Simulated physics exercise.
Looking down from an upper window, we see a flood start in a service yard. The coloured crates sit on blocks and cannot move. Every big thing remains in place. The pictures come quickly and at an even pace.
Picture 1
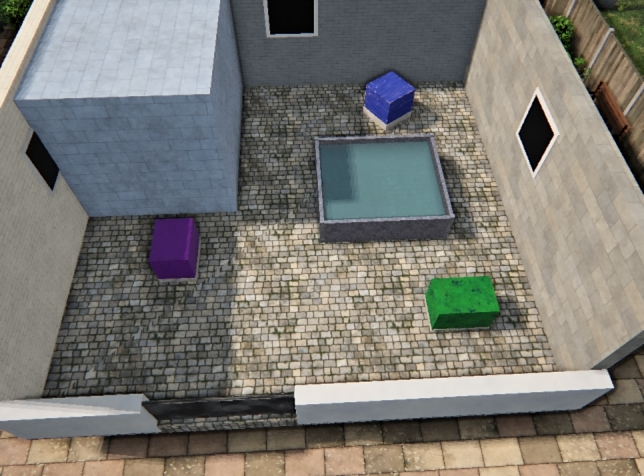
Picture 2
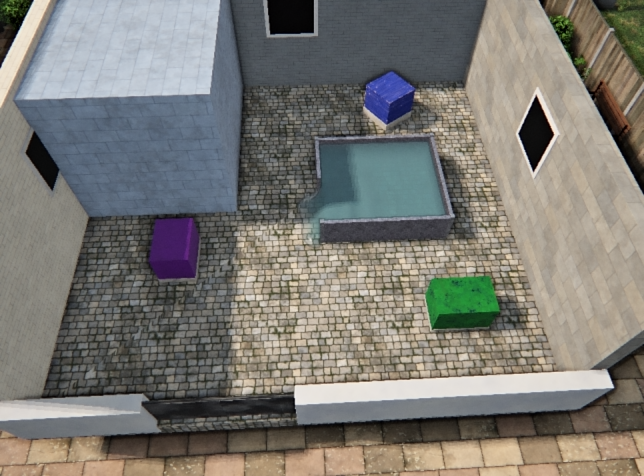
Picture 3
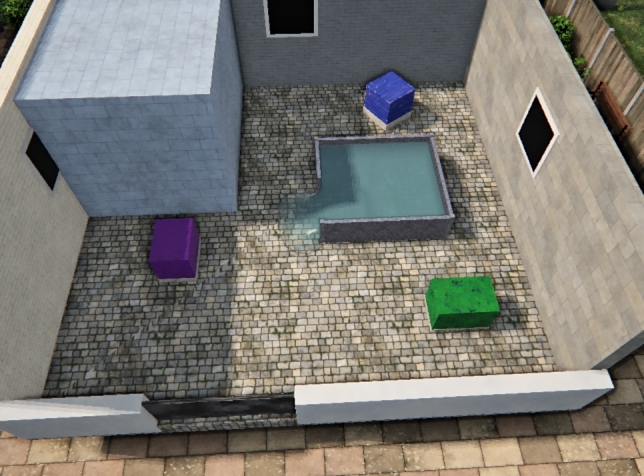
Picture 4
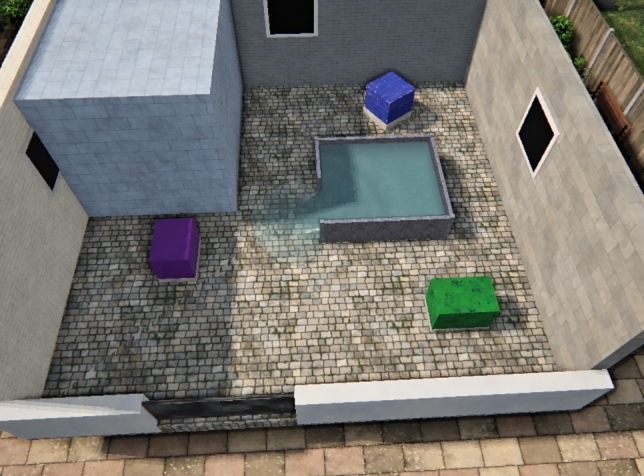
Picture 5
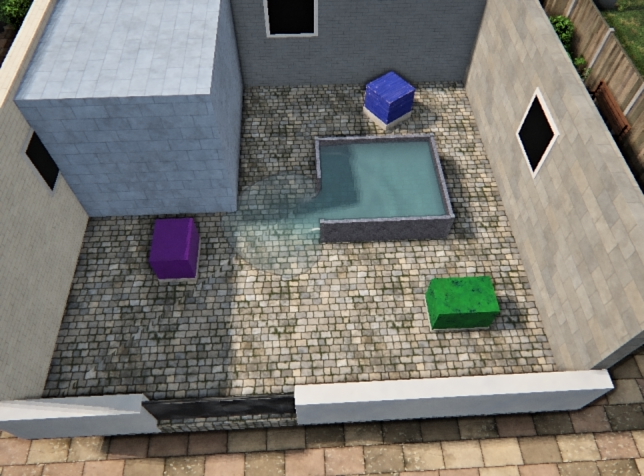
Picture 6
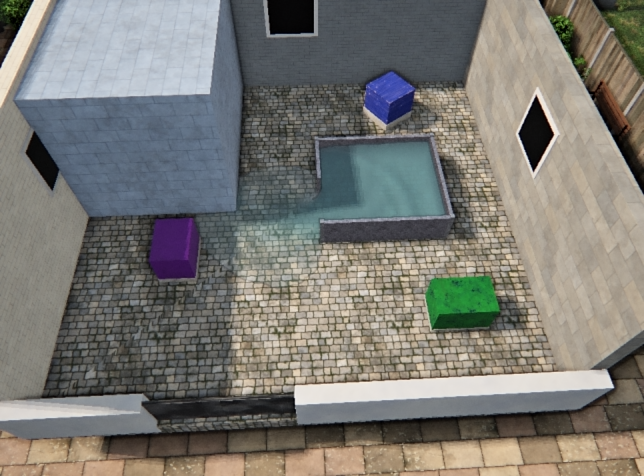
In a walled yard, water pours from the tank's left side and spreads left across the paving.
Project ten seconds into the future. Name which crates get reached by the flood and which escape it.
As I see it, the blue crate will have no water on it. The purple crate will have water on it. The green crate will have water on it.
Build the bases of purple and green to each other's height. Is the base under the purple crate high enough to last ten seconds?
Note: Purple crate is flooded.
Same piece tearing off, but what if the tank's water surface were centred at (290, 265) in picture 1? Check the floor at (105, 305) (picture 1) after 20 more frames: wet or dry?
By then that patch is drenched.
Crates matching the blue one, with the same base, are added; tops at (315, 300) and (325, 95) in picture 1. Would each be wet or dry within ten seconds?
For the first position it is missed; for the second it is missed.
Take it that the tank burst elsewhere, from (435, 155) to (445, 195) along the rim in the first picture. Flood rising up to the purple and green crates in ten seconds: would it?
Log: Purple crate stays clear; green crate is doused.
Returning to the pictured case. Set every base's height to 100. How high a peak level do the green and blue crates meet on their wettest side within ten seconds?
Close to 170 per cent, and close to 40 per cent, in that order.
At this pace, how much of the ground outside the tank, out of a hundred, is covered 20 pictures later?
It comes to roughly 45 in a hundred.
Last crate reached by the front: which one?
My guess: The green crate.
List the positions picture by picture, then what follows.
The first frame shows still water in the tank at (380, 179).
In the second frame, the front is at (311, 243), out from the gap at (322, 213).
In the third frame, water pours out at (322, 214) and has run to (290, 243).
In the fourth frame, the front is at (255, 214), out from the gap at (322, 214).
In the fifth frame, the front is at (228, 215), out from the gap at (322, 214).
In the sixth frame, water pours out at (322, 214) and has run to (199, 229).
A moment on, water covers 15 % of the floor; the blue crate not reached, the purple crate water round its plinth, the green crate not reached.
Next, water covers 30 % of the floor; the blue crate not reached, the purple crate water round its plinth, the green crate not reached.
Then, water covers 45 % of the floor; the blue crate not reached, the purple crate water round its plinth, the green crate not reached.
Later, water covers 60 % of the floor; the blue crate water round its plinth, the purple crate water round its plinth, the green crate water round its plinth.
In the end, water covers 90 % of the floor; the blue crate stayed above the water, the purple crate was topped, the green crate was topped.
